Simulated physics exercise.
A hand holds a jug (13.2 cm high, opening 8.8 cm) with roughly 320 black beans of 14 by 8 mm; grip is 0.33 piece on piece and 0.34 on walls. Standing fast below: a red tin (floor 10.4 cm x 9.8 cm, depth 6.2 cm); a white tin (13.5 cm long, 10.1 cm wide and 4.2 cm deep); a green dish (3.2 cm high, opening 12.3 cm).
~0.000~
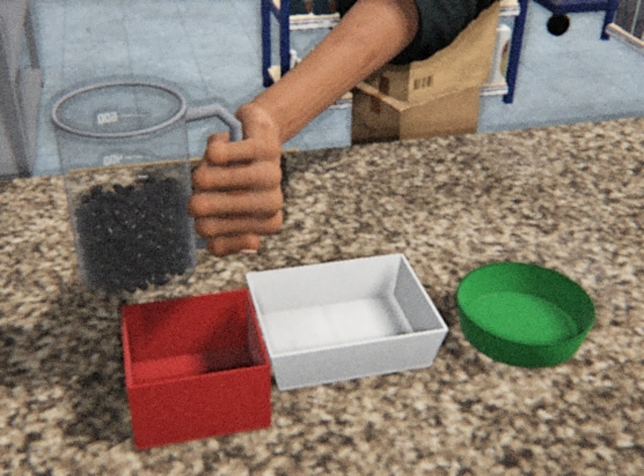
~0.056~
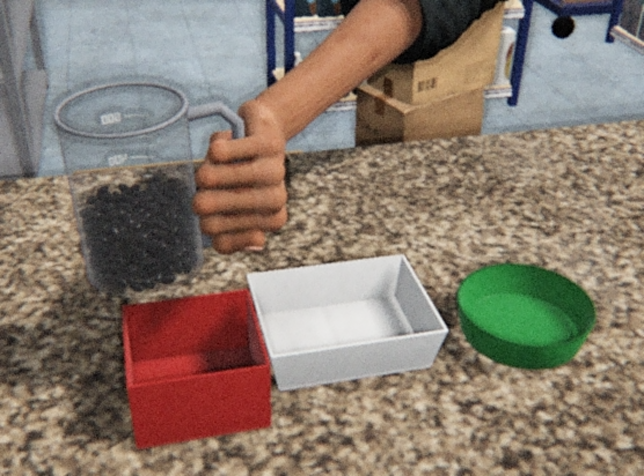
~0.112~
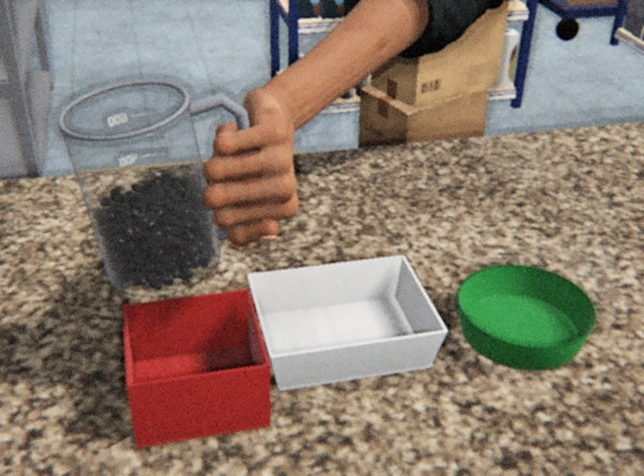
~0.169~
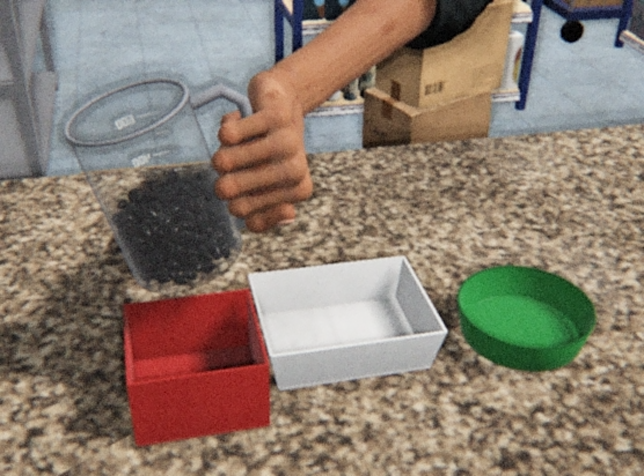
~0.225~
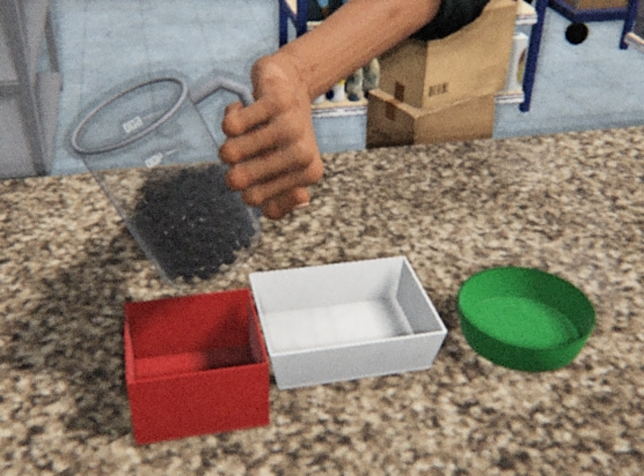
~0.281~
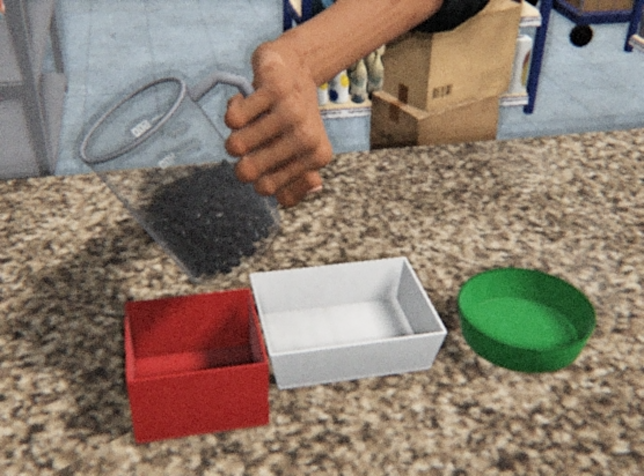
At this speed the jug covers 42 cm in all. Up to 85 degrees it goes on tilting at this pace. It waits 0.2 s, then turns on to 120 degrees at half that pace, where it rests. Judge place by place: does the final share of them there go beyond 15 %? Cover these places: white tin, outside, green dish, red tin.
White tin - goes beyond; outside everything - stays within; green dish - stays within; red tin - stays within.
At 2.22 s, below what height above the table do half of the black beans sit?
About 2 cm.
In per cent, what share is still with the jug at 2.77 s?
Remaining: Approx. 0 %.
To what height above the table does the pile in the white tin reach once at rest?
Height at rest: Approx. 3.5 cm.
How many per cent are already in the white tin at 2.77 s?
At that moment, around 100 per cent is there.
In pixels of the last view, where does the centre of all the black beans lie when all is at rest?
Around (359, 330).
Then, at 1.03 s, tilt 88 degrees; jug 100 %; middle of all pieces near (375, 184).
Then, at 1.65 s, tilt 120 degrees; white tin 35 %, jug 50 %, in the air 15 %; middle of all pieces near (407, 250).
After 2.22 s, tilt 120 degrees; white tin 100 %; middle of all pieces near (353, 329).
Then, at 2.77 s, tilt 120 degrees; white tin 100 %; middle of all pieces near (353, 329).
In the end, at 3.0 s, red tin 0 %, outside 0 %, green dish 0 %, white tin 100 %, jug 0 %.
